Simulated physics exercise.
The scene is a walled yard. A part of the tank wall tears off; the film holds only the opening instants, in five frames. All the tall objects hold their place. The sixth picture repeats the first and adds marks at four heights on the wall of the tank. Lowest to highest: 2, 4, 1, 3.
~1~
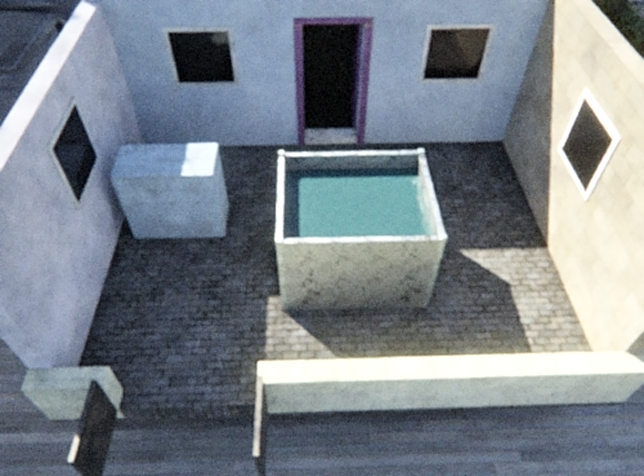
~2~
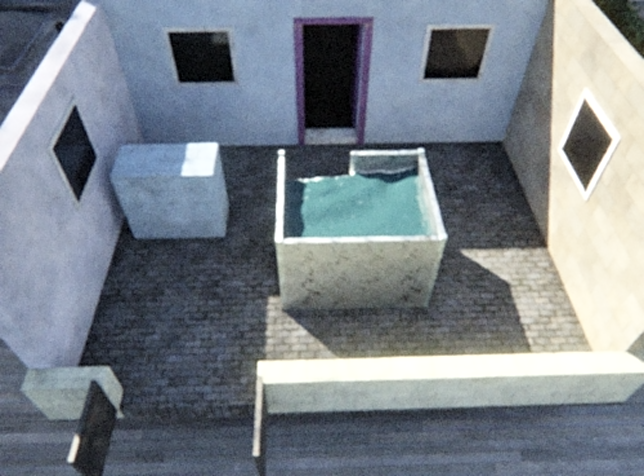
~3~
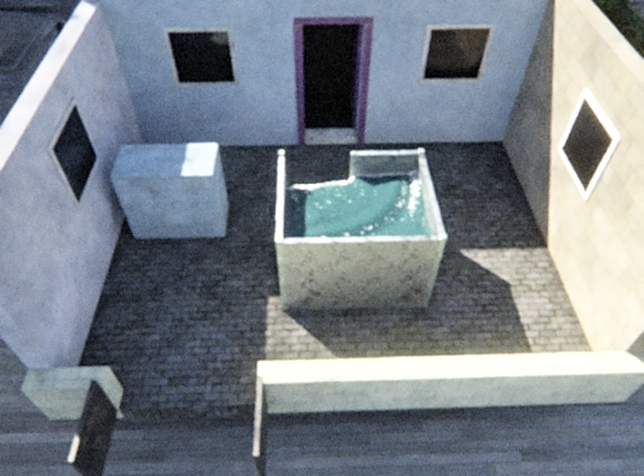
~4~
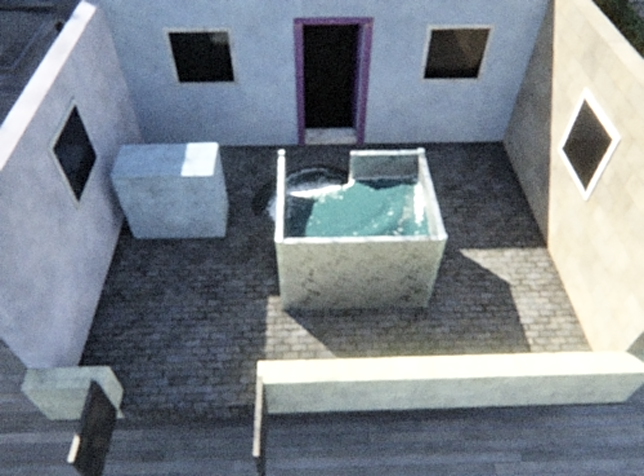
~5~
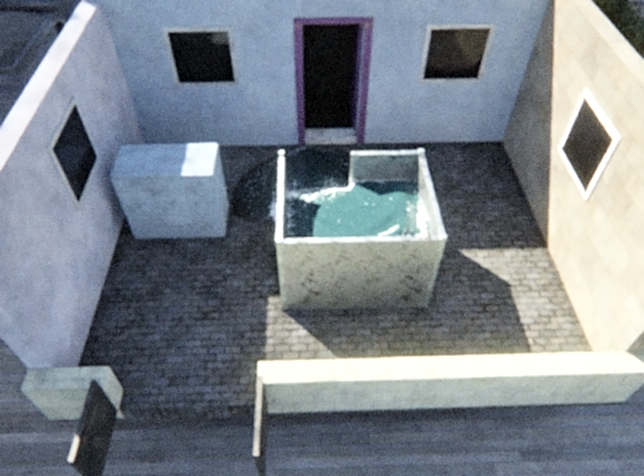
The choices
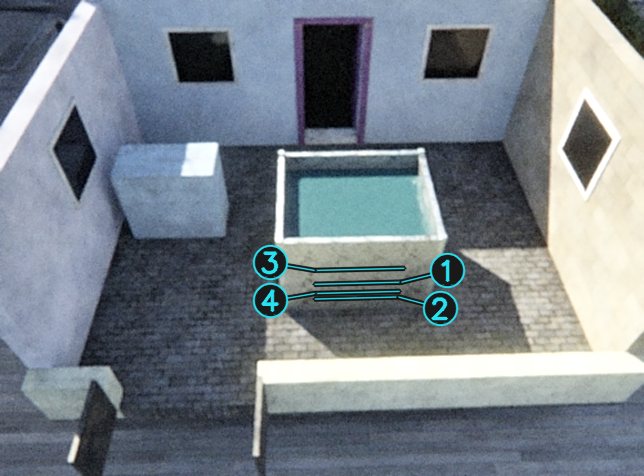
Teal water sloshing in a pale tank as part of its back wall opens, then spreading darkly across the walled yard's paving behind.
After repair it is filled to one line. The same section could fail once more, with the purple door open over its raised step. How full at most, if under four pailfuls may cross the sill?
4 will do.
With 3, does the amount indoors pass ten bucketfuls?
Yes.
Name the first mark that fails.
1 it is.
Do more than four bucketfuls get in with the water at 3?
Yes, that goes wrong.
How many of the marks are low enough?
Two.
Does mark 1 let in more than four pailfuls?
Yes, that goes wrong.
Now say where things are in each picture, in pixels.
Water in the tank at rest, its middle at (355, 206); foot of the purple doorway at (331, 144); open gate at (183, 362).
Water covers 1 % of the ground, its front hidden from here.
Water covers 3 % of the ground, its front hidden from here.
Water covers 7 % of the ground, its front hidden from here.
Water covers 14 % of the ground and shows as far out as (244, 189).
On the marked copy, 1 at (358, 283); 2 at (356, 298); 3 at (359, 269); 4 at (357, 292); from the bottom up 2, 4, 1, 3.
For mark 1, about 9 bucketfuls get in.
For mark 2, nothing gets over.
For mark 3, dozens of bucketfuls pour in.
For mark 4, a bucket or two gets in.
